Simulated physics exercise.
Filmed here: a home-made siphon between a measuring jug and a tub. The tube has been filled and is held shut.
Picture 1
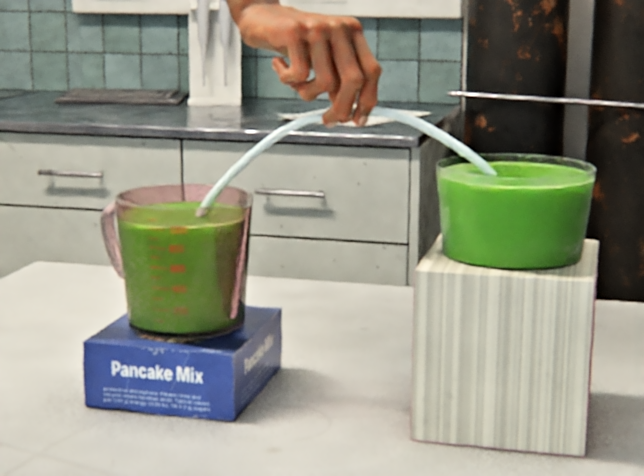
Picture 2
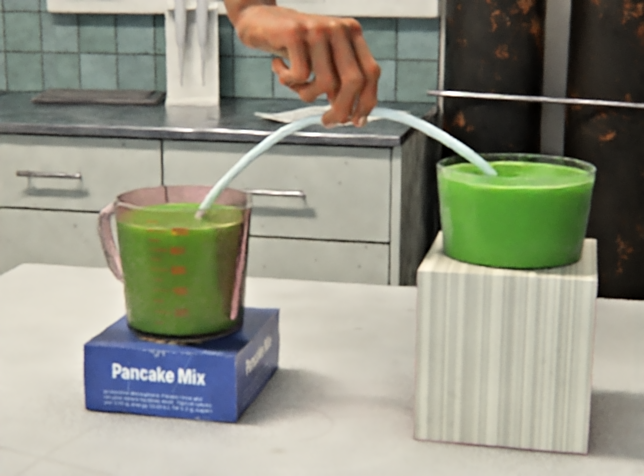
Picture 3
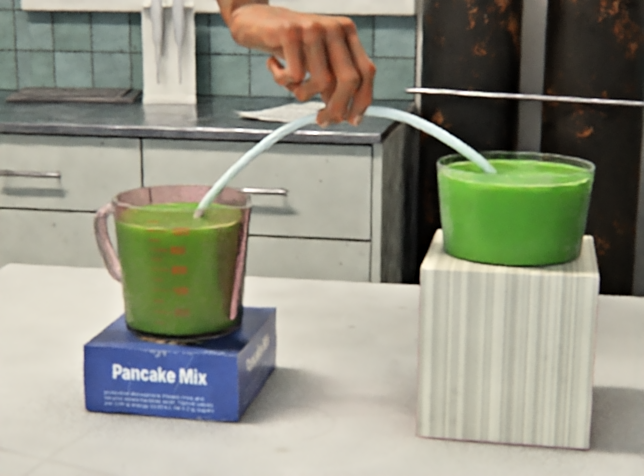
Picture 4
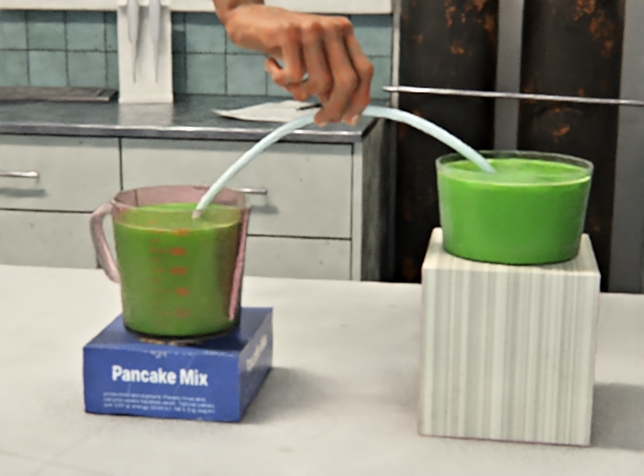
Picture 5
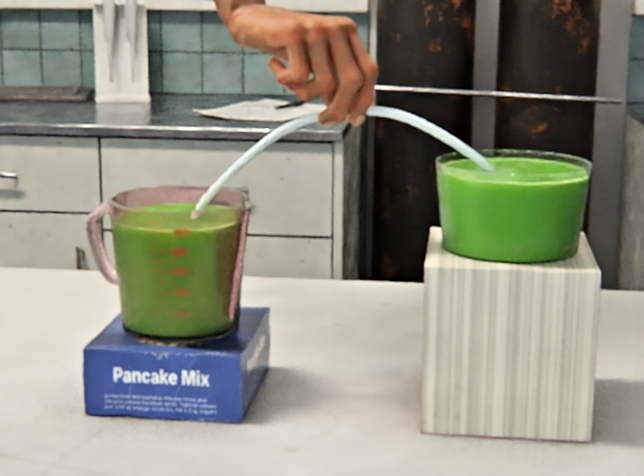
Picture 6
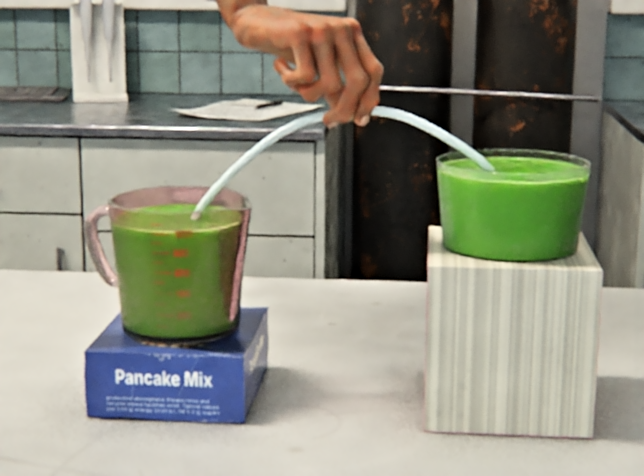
The footage shows a hand holding a pale tube arched between a measuring jug of green liquid on a pancake mix box and a fuller-looking tub on a taller block at right; the levels stay unchanged while the view shifts slightly.
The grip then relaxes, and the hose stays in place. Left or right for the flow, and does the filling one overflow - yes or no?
It flows: Left; one that fills: Yes.
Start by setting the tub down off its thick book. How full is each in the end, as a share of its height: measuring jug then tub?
10 and 100 %.
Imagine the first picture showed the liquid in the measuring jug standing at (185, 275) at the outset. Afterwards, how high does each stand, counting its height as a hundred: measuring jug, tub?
85 % then 25 %, roughly.
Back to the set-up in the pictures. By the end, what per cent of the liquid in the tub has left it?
Some 50 per cent of the contents.
Next, the measuring jug is nearly full; the tub is about three quarters full.
After that, the measuring jug is full to the brim; the tub is about half full; the lower one has run over.
Finally, the measuring jug is full to the brim; the tub is about half full; the lower one has run over; the two surfaces are level.
